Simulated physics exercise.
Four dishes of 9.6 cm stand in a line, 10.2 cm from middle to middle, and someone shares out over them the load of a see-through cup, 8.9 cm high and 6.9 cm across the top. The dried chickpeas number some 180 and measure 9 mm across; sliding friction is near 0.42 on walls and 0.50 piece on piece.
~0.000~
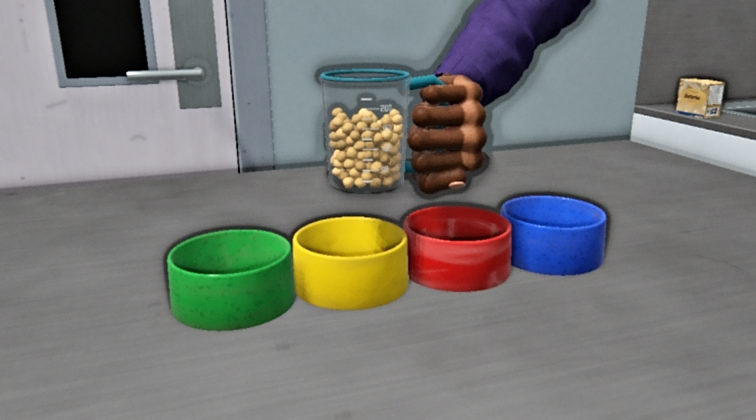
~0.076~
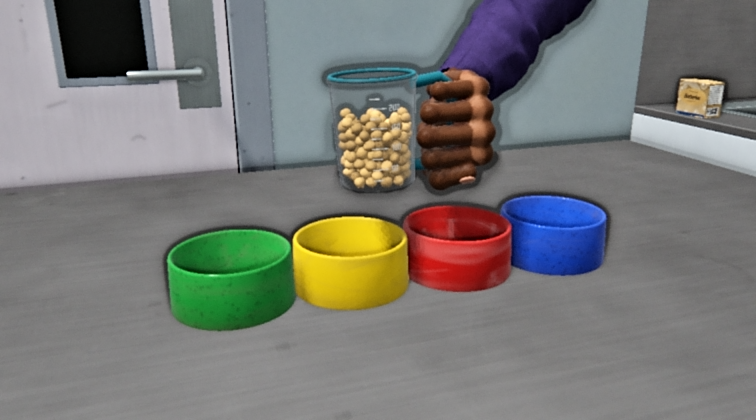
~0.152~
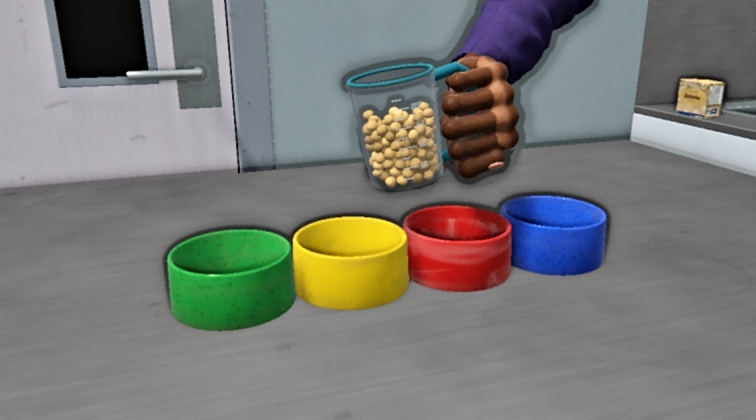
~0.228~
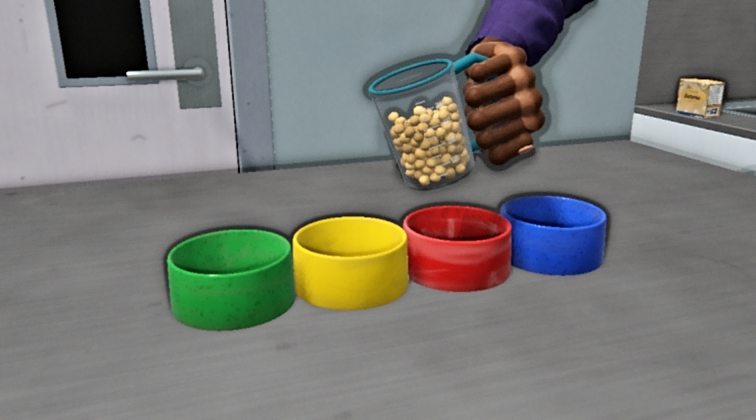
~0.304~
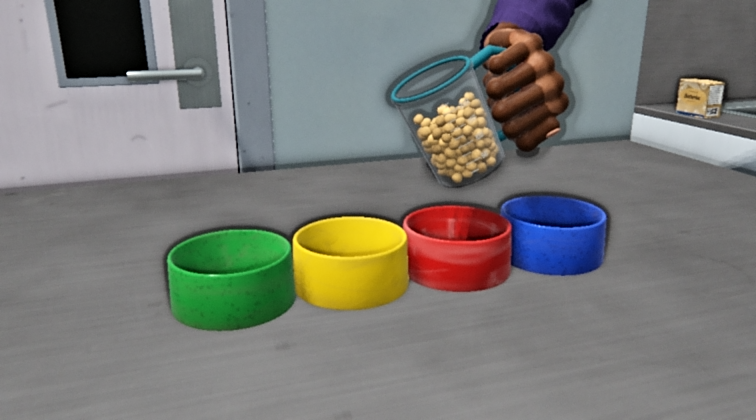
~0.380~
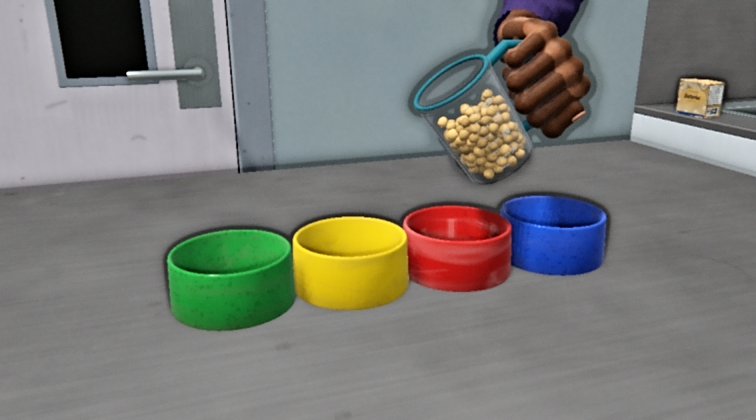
The video shows a hand holding a clear cup of dried chickpeas behind a row of green, yellow, red and blue dishes, moving it to the right while steadily tilting its rim toward the left, the chickpeas still inside.
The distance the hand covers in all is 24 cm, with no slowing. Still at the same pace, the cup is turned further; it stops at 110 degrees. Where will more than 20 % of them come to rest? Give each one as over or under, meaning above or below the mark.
Red: Under, blue: Over, green: Under, yellow: Under, counter: Under.
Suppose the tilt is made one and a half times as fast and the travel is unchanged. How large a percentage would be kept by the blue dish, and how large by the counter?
Shares: Blue 100, counter 0.
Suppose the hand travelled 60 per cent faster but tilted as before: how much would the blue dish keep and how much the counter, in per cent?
In that case: Blue 100, and counter 0.
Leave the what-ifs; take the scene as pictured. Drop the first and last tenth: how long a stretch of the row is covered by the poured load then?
Spread: Around 5 cm.
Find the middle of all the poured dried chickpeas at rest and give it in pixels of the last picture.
Near (544, 238).
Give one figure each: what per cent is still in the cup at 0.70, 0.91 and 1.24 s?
About 100, 100, 60 per cent.
Then, at 0.70 s, tilt 73 degrees; cup holds 100 %.
After 0.91 s, tilt 96 degrees; cup holds 100 %.
After 1.24 s, tilt 110 degrees; cup holds 60 %, blue 35 %.
By 2.4 s all is still; red 0 %, blue 100 %, green 0 %, yellow 0 %, counter 0 %.
